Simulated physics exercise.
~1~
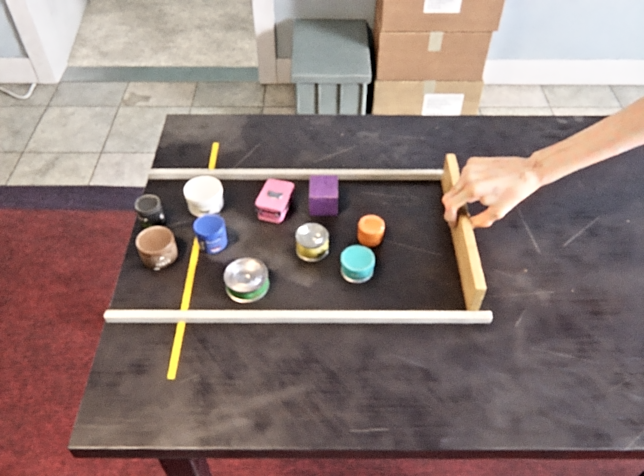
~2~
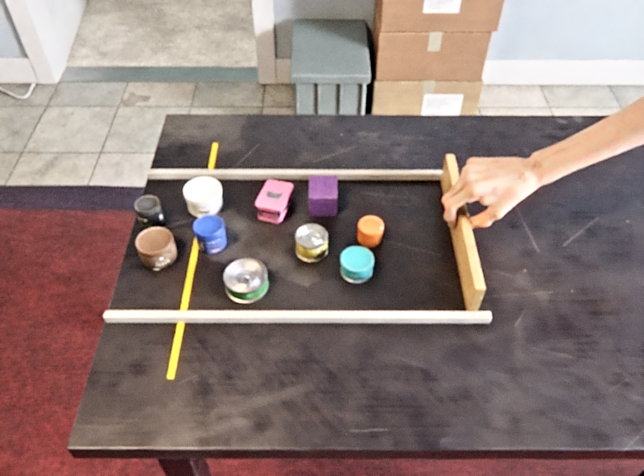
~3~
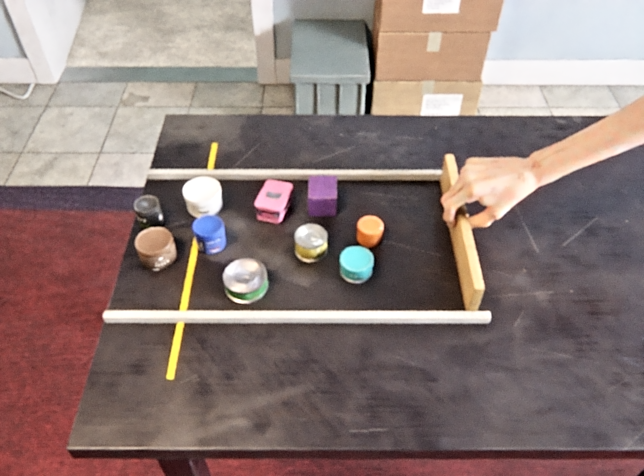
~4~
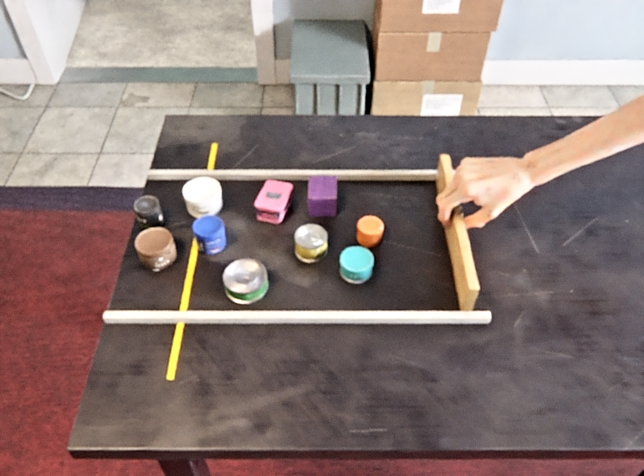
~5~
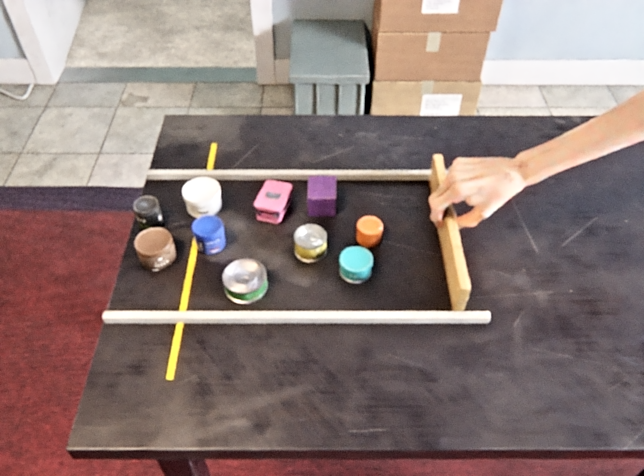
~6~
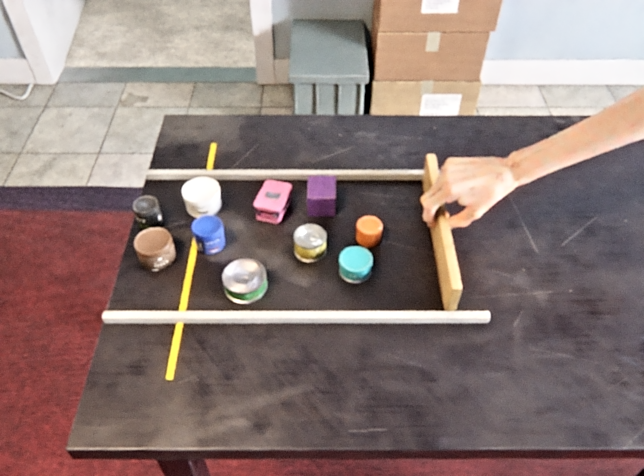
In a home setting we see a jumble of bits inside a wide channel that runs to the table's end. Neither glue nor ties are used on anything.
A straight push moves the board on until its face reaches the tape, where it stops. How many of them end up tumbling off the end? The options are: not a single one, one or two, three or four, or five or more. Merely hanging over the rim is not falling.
My answer: One or two.
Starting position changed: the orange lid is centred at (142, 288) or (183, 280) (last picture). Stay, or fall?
Order of tries: On, on.
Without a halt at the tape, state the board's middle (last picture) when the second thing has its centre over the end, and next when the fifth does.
I'd say close to (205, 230), then close to (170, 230).
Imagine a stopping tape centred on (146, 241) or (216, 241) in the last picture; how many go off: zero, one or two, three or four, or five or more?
First try 5 or more; second try none.
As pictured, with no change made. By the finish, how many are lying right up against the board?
It's 3.
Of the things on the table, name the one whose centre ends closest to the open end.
That one is the brown tub.
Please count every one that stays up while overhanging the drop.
As for overhanging, the count is 1.
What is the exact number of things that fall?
Count of fallen: 2.
Soon after, none off yet; black tub at rest near (148, 214); brown tub at rest near (155, 249); white pot at rest near (202, 197).
In the end, the number that fall off is one or two; gone, white pot and black tub.
